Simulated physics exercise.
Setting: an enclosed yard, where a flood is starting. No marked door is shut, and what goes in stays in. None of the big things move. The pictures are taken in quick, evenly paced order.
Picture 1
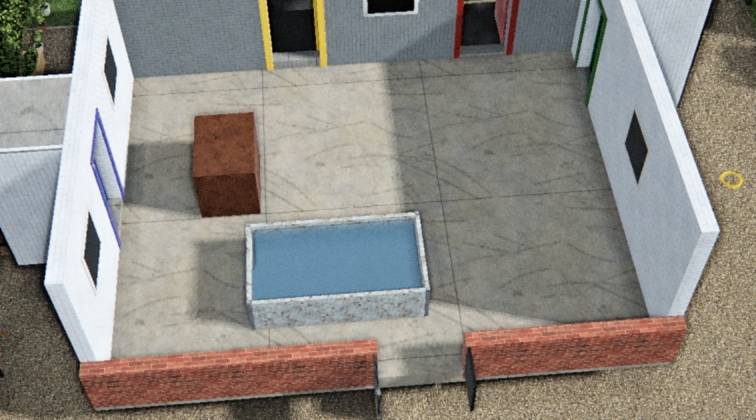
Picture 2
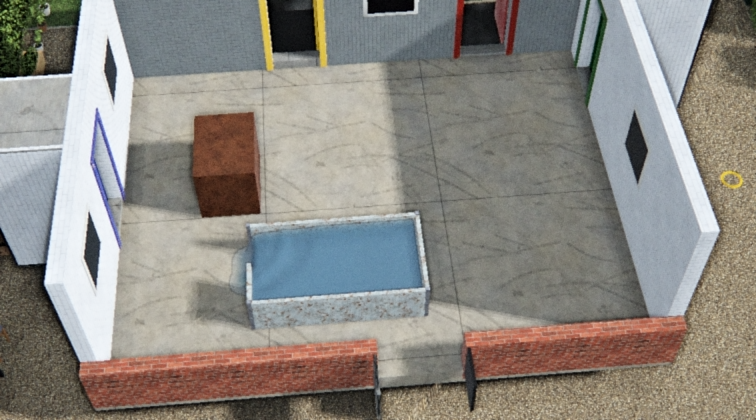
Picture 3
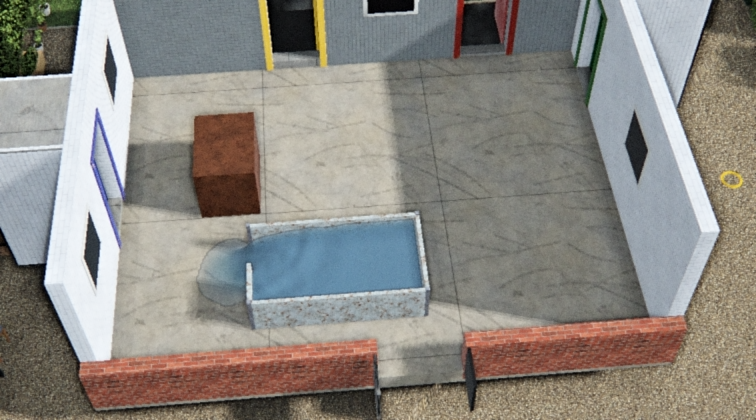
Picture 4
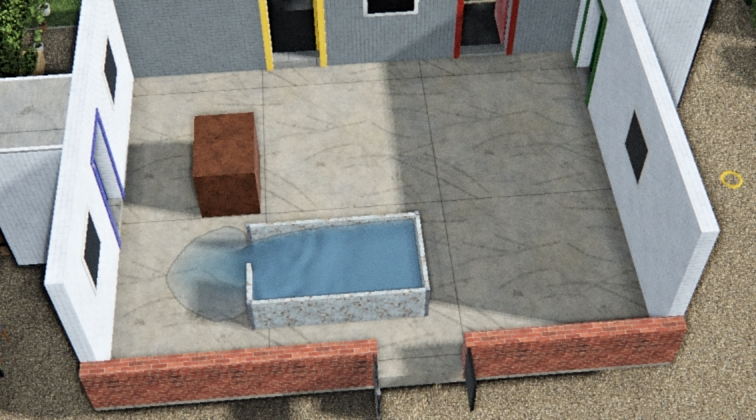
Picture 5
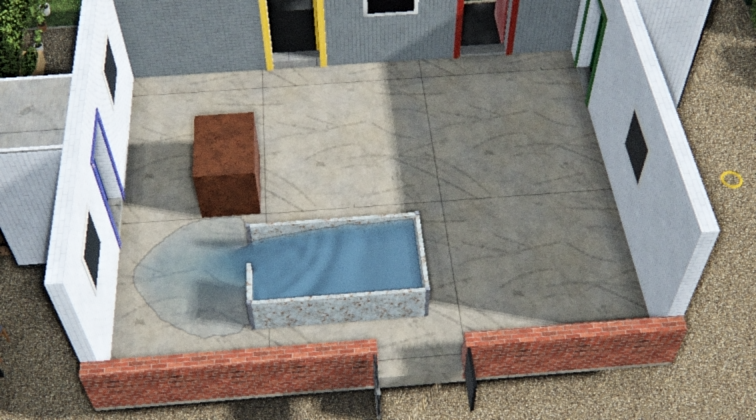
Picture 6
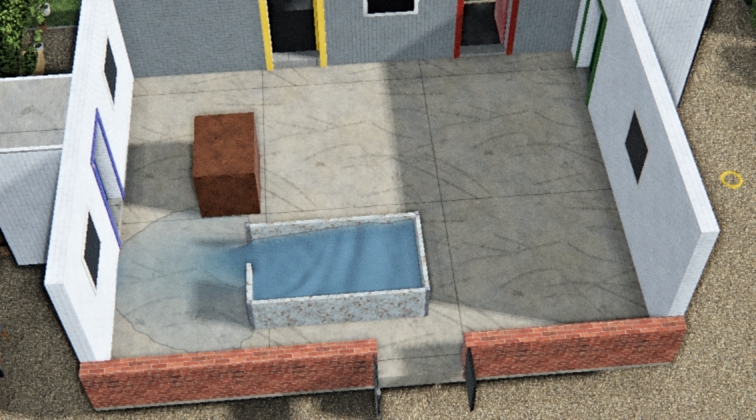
Water pours from a gap in the left end of a stone-walled tank and spreads leftward in a thin, widening fan across the grey paved floor. The walled yard is seen from above, with a rust-brown block behind the tank, white side walls, low red brick in front, and yellow and red doorways at the back. The camera stays still while ripples cross the tank's blue water.
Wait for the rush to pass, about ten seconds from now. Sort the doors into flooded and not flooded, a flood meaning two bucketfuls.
Sorted: Blue door - flooded; red door - not flooded; yellow door - not flooded; green door - not flooded.
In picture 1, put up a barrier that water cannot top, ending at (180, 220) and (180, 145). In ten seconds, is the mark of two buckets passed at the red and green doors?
Red falls short; green falls short.
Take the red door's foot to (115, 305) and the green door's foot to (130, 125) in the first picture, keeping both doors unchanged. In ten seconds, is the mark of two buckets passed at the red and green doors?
Result - red door surpasses the mark, green door remains beneath it.
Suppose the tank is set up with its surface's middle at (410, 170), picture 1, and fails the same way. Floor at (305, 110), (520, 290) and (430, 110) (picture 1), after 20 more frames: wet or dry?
Hit, spared, spared.
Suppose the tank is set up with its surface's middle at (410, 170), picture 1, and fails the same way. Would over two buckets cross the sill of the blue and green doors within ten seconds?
Briefly, blue ends up below while green ends up below.
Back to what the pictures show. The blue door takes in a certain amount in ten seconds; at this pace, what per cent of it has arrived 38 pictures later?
I make it 95 per cent.
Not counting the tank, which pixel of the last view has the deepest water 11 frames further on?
My finger goes to (109, 385).
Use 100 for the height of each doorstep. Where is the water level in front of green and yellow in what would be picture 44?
Some 0 percent and then some 30 percent.
A moment on, water covers 15 % of the floor; the blue door under two buckets in, the red door not reached, the yellow door not reached, the green door not reached.
Next, water covers 15 % of the floor; the blue door over two buckets in, the red door not reached, the yellow door not reached, the green door not reached.
Then, water covers 30 % of the floor; the blue door far over two buckets in, the red door not reached, the yellow door not reached, the green door not reached.
Later, water covers 50 % of the floor; the blue door far over two buckets in, the red door not reached, the yellow door wet at the sill, nothing in, the green door not reached.
In the end, water covers 85 % of the floor; the blue door far over two buckets in, the red door wet at the sill, nothing in, the yellow door wet at the sill, nothing in, the green door wet at the sill, nothing in.
